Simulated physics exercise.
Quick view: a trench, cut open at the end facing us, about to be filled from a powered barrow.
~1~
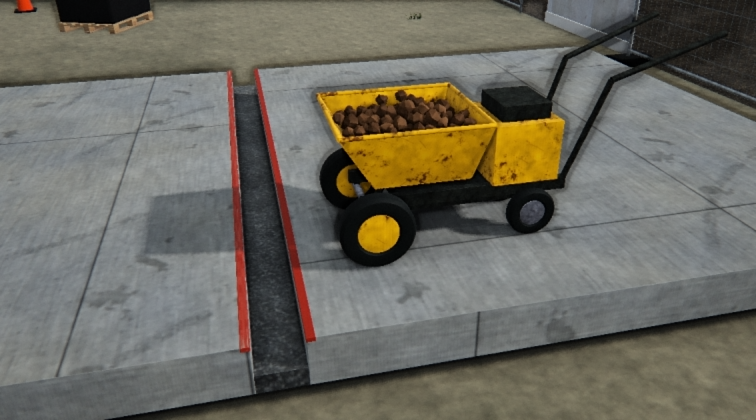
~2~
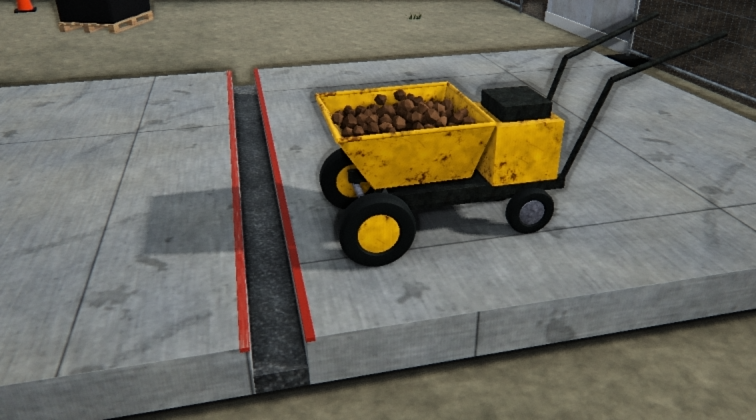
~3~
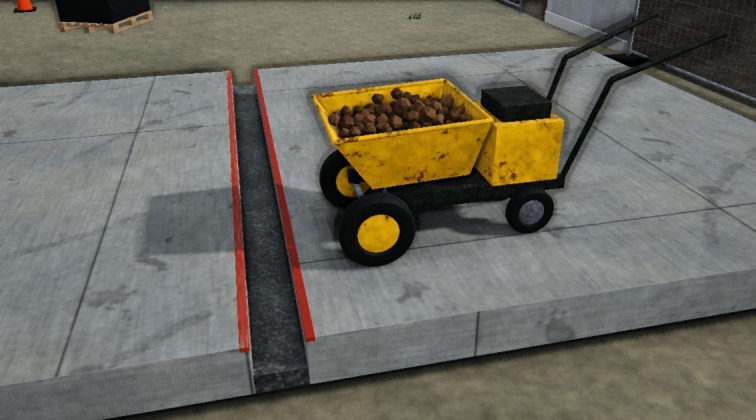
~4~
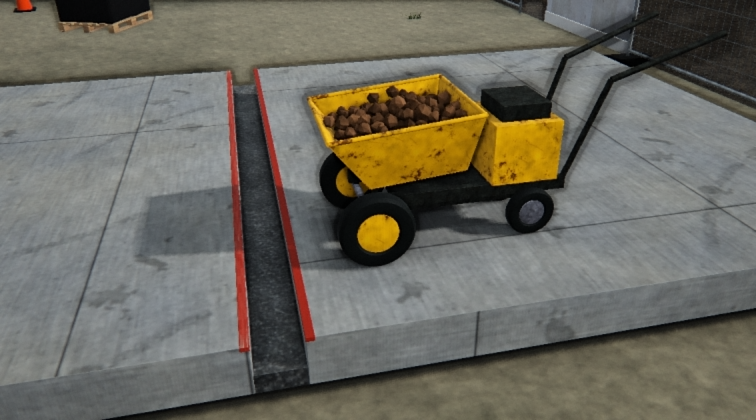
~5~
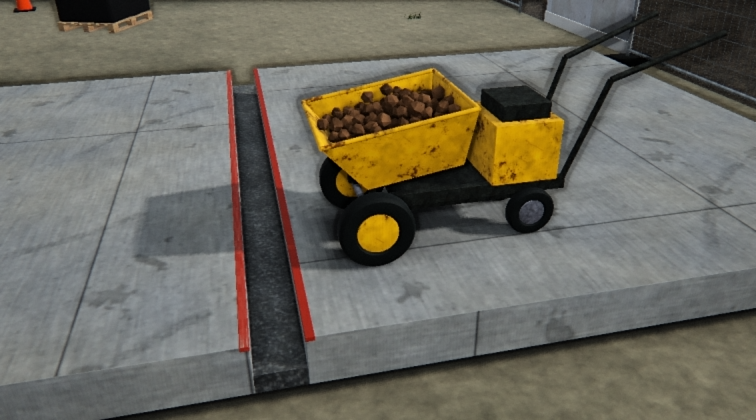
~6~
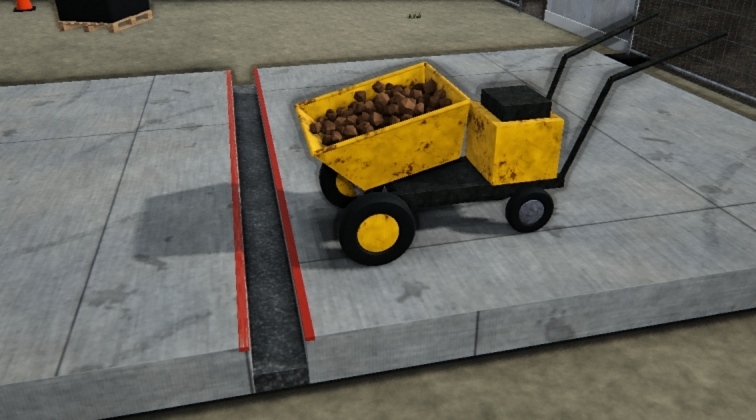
Yellow skip of brown clods on a powered barrow tilting slightly forward to the left beside a red-edged trench in concrete.
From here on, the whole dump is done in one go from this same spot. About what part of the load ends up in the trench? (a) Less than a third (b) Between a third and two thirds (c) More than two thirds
(b) Between a third and two thirds.
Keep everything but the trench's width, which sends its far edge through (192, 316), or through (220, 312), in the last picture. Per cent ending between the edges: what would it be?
Around 80 percent first, around 70 percent second.
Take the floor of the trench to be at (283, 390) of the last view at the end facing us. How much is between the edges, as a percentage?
The share comes to around 50 percent.
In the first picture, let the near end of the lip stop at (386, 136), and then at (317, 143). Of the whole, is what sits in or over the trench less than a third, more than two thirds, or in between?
In the middle band, then under a third.
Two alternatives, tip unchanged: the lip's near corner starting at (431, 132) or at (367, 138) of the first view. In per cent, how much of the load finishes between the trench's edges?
Approximately 20 per cent and 60 per cent, in that order.
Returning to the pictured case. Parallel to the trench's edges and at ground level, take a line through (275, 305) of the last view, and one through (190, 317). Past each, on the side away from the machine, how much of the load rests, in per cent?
The first comes to 60 %, the second to 10 %.
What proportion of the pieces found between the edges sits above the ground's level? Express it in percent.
Close to 25 per cent.
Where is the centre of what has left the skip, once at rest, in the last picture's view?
Resting centre, last picture - approx. (249, 243).
Shortly afterwards, skip tipped steeply; the whole lot in the skip.
Next, skip tipped steeply; all but a few in the skip; only a few in or heaped over the trench; only a few beyond it; only a few falling.
Some moments later, skip tipped right over; near half in the skip; near a quarter in or heaped over the trench; near a quarter beyond it.
In the end, skip tipped right over; near a quarter in the skip; near half in or heaped over the trench; near a third beyond it.
